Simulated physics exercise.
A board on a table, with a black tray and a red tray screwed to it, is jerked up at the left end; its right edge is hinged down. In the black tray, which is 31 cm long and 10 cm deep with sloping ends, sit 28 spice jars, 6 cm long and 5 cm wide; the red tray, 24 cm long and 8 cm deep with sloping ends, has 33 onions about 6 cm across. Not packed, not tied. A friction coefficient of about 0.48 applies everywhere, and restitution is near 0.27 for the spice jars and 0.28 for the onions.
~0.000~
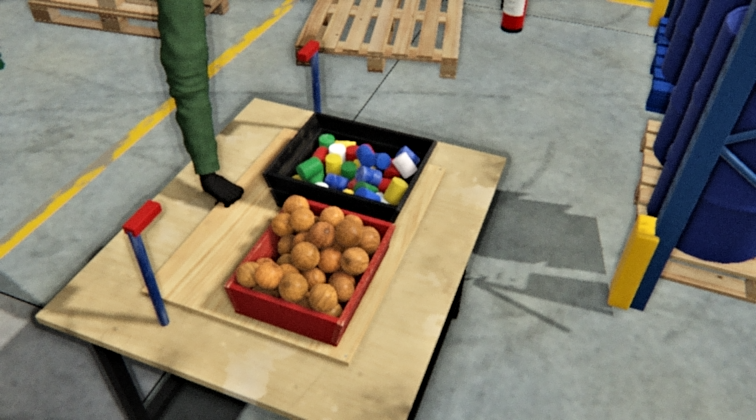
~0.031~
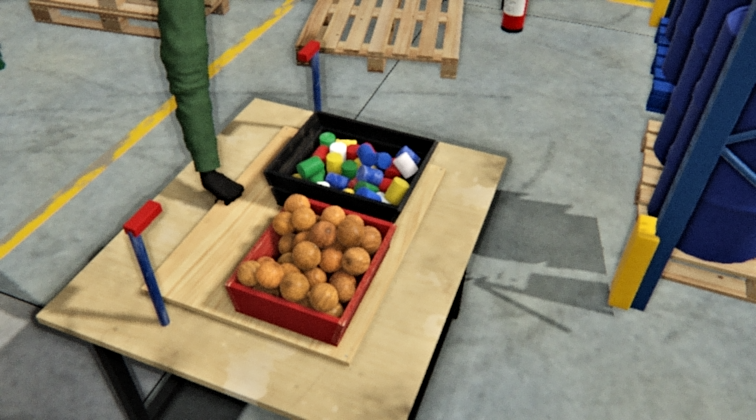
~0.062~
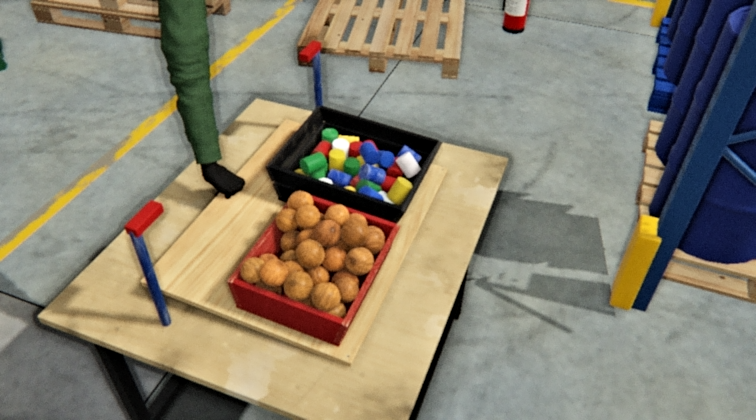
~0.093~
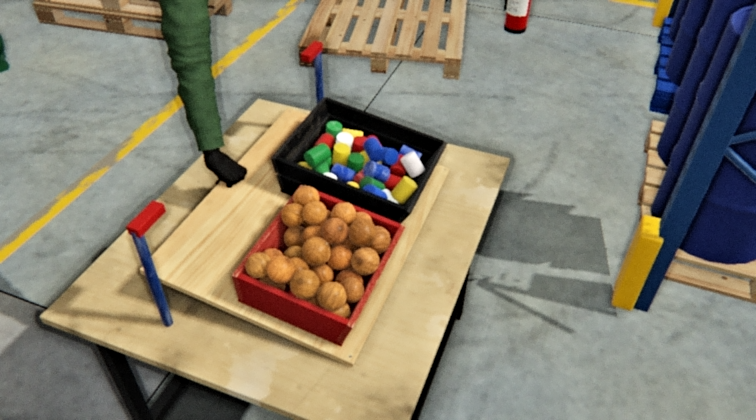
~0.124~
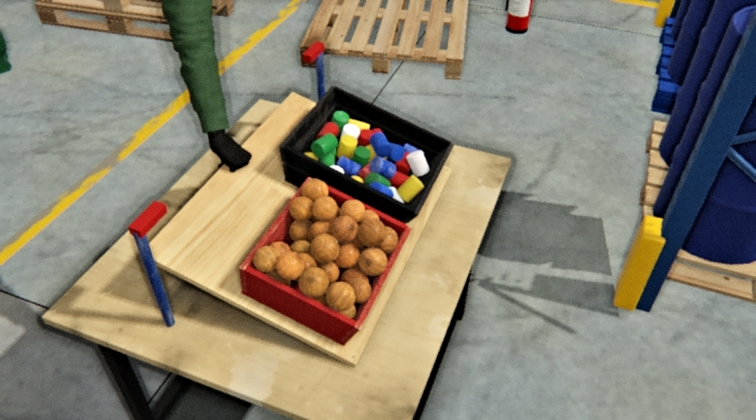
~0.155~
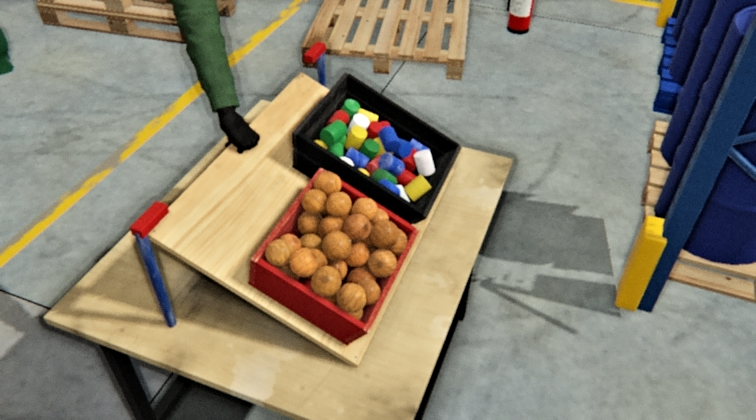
In a warehouse with a grey concrete floor, wooden pallets and blue racking, a table is seen from above at an angle. On it lies a wooden board carrying a black tray of small colourful jars behind a red tray of round orange-brown onions. A green-sleeved arm with a black glove raises the board's left end, tilting both trays rightward, as the camera shifts slightly.
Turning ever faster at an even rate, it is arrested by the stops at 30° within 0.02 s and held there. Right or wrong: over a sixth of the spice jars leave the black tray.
Right.
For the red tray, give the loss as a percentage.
Red tray 60 per cent.
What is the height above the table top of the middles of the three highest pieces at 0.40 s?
About 36 cm up.
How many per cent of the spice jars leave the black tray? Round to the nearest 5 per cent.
I'd put it at around 45 percent of them.
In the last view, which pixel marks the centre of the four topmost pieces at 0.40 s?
Mean position: Close to (436, 107) in the last view.
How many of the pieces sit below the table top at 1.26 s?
Around 30, roughly.
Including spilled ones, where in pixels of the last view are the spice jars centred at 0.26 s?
Near (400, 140).
After 0.16 s, the lift is arrested.
After 0.26 s, tilt 30°; 0 of 28 out of the black tray and 1 of 33 out of the red tray.
After 0.40 s, tilt 30°; 0 of 28 out of the black tray and 14 of 33 out of the red tray.
After 0.66 s, tilt 30°; 13 of 28 out of the black tray and 19 of 33 out of the red tray.
Final count (at 1.26 s), 13 of 28 out of the black tray and 20 of 33 out of the red tray. Asked share, 13 of 28, 46 per cent.
